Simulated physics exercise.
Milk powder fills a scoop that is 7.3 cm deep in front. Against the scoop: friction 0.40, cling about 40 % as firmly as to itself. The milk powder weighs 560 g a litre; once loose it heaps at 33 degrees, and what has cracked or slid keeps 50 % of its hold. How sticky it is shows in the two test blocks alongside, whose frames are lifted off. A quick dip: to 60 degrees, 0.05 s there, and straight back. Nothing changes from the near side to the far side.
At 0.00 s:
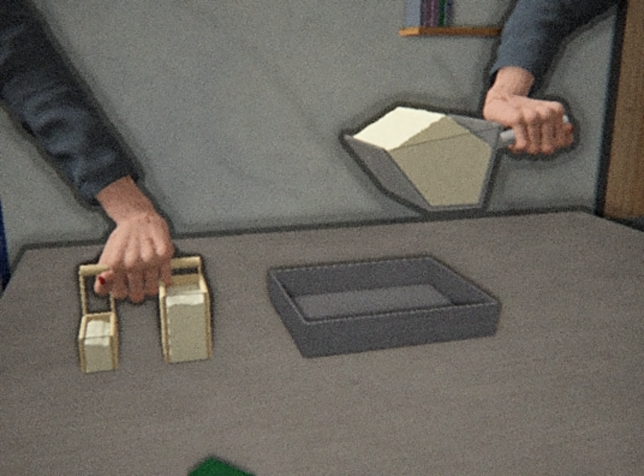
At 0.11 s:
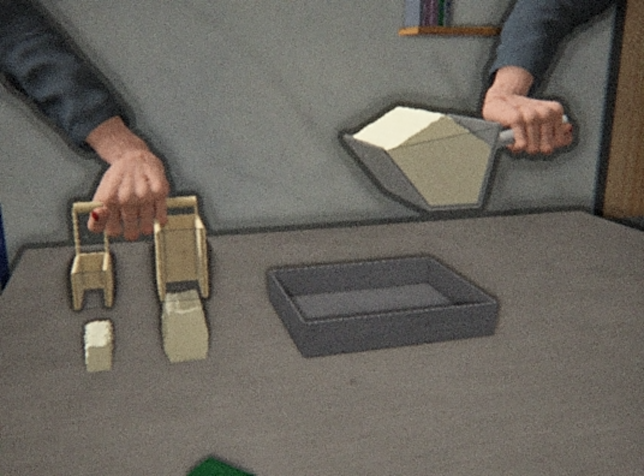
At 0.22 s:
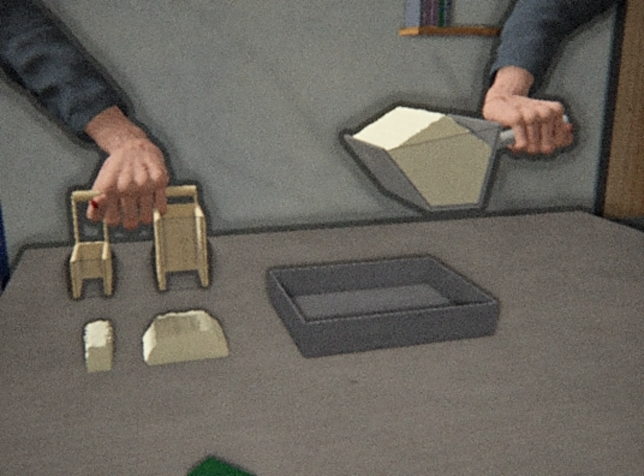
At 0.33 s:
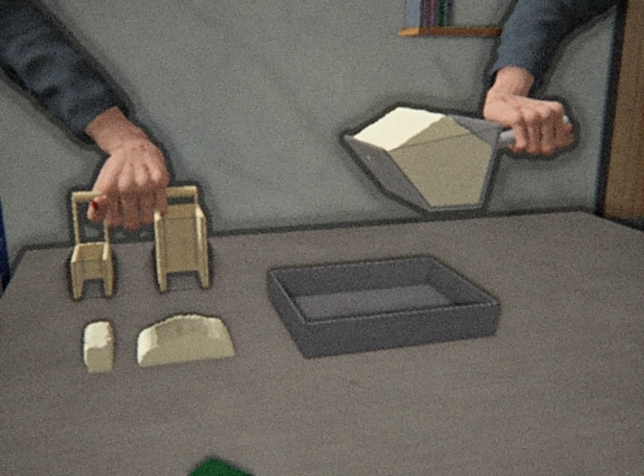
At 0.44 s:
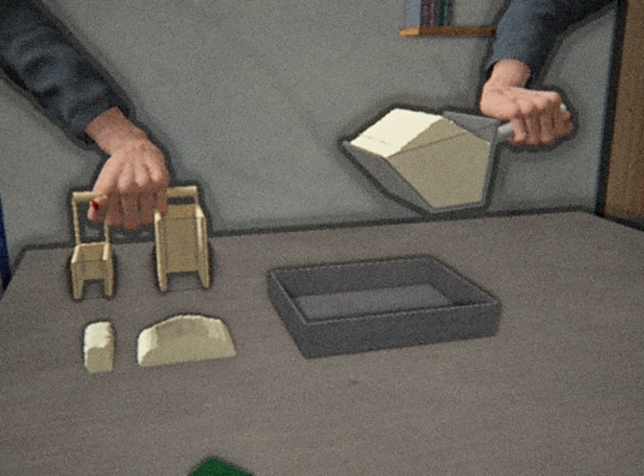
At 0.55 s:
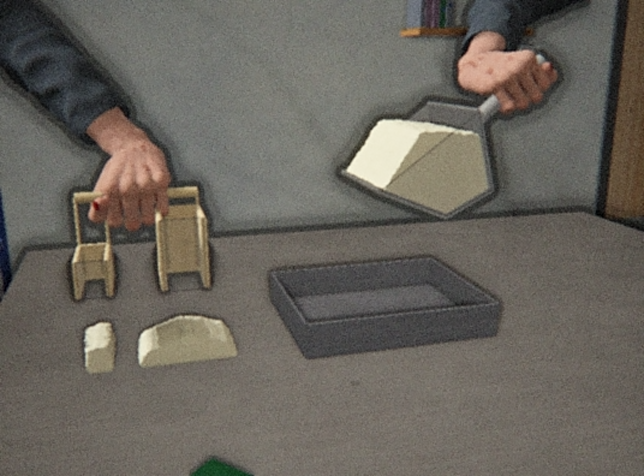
A hand on the left lifts two small wooden molds off two pale blocks of powder on the table, and the larger block slumps into a low, wide mound while the smaller one keeps its shape. Then the right hand tilts a powder-filled scoop downward to the left above an empty gray tray.
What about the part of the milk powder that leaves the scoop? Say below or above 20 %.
It comes out above 20 %.
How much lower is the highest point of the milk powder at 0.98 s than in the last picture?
About 4.0 cm.
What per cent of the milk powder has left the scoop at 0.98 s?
Near 35 %.
After 0.75 s, the scoop is at 60 degrees and 3 % has left it.
After 0.98 s, the scoop is at 40 degrees and 37 % has left it.
After 1.20 s, the scoop is at 0 degrees and 39 % has left it.
After 1.43 s, the scoop is at 0 degrees and 39 % has left it.
After 1.54 s, at the end, the scoop is at 0 degrees and 39 % has left it.
